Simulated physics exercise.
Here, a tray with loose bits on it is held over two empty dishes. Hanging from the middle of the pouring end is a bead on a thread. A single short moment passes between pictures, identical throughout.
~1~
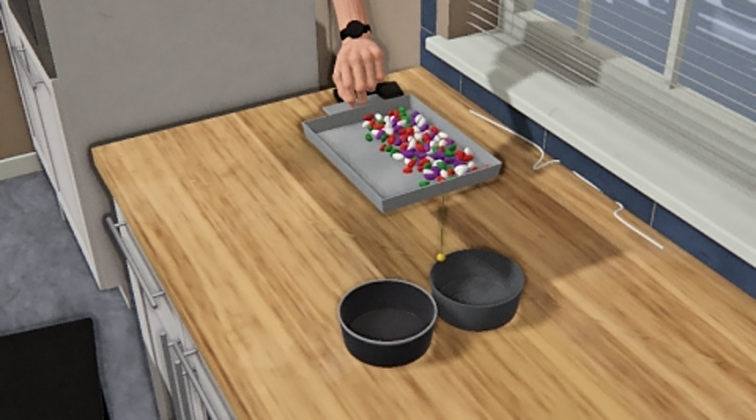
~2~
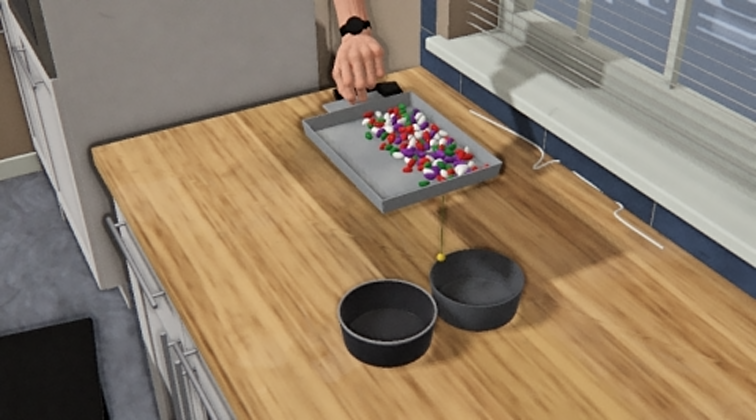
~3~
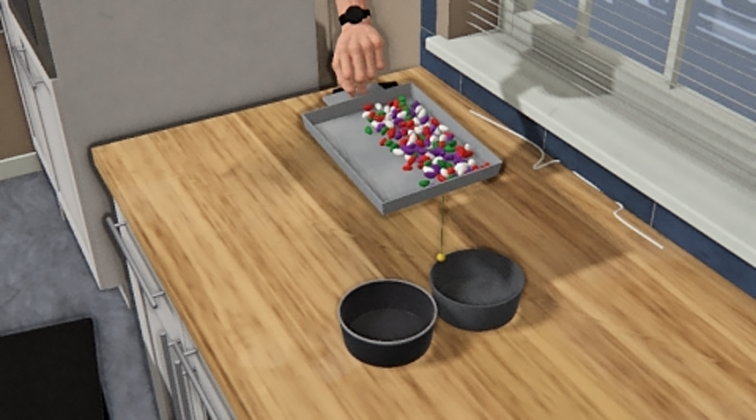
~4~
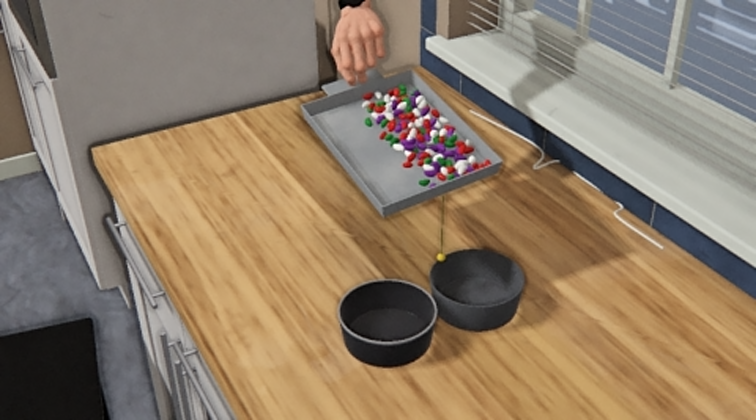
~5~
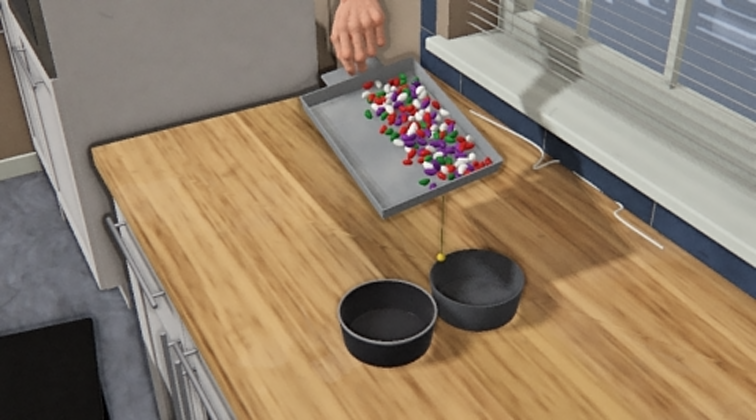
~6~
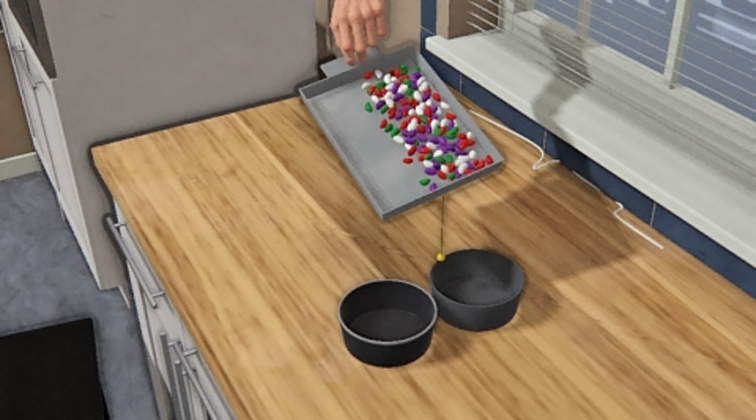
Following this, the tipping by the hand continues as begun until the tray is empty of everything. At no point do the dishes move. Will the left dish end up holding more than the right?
The larger share will most likely go to the dish on the left.
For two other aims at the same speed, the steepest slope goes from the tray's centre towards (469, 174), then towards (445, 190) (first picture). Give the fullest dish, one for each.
Case one: The dish at right. Case two: The dish at right.
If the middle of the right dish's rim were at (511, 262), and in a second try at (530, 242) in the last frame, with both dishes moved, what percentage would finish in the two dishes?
About 80 per cent, then about 20 per cent.
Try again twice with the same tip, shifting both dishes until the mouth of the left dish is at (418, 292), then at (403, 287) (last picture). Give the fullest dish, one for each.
Well, the first try goes to the leftward dish and the second to the leftward dish.
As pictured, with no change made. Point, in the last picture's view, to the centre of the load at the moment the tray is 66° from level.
(412, 181).
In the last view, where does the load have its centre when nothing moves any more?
The centre settles at about (399, 328).
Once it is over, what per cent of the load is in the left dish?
I'd estimate close to 70 per cent.
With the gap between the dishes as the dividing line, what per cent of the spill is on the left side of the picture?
About 40 per cent.
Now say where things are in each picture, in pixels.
In the first frame, corners of the pouring end at (383, 198) and (498, 162), level; middle of the load at (417, 144), jelly beans; left dish at (412, 350); right dish at (503, 315); bead on its thread at (441, 257).
In the second frame, corners of the pouring end at (383, 199) and (498, 162), level; middle of the load at (417, 142).
In the third frame, corners of the pouring end at (383, 201) and (498, 161), tipped barely, lowest at the left corner; middle of the load at (417, 138).
In the fourth frame, corners of the pouring end at (384, 204) and (499, 160), tipped a little, lowest at the left corner; middle of the load at (418, 132).
In the fifth frame, corners of the pouring end at (384, 207) and (499, 159), tipped clearly, lowest at the left corner; middle of the load at (418, 126).
In the sixth frame, corners of the pouring end at (384, 210) and (500, 159), tipped clearly, lowest at the left corner; middle of the load at (418, 120); left dish at (412, 350); right dish at (503, 315).
Soon after the last picture, tray tipped steeply; nearly all on the tray; a small part in the air.
A little later, tray tipped past a quarter turn; about two thirds on the tray; about a third in the left dish; a stray few in the right dish; a stray few outside both; a stray few in the air.
Later still, tray tipped past a quarter turn; about two thirds in the left dish; about a quarter in the right dish; a small part outside both.
At rest, tray tipped past a quarter turn; about two thirds in the left dish; about a quarter in the right dish; a small part outside both.
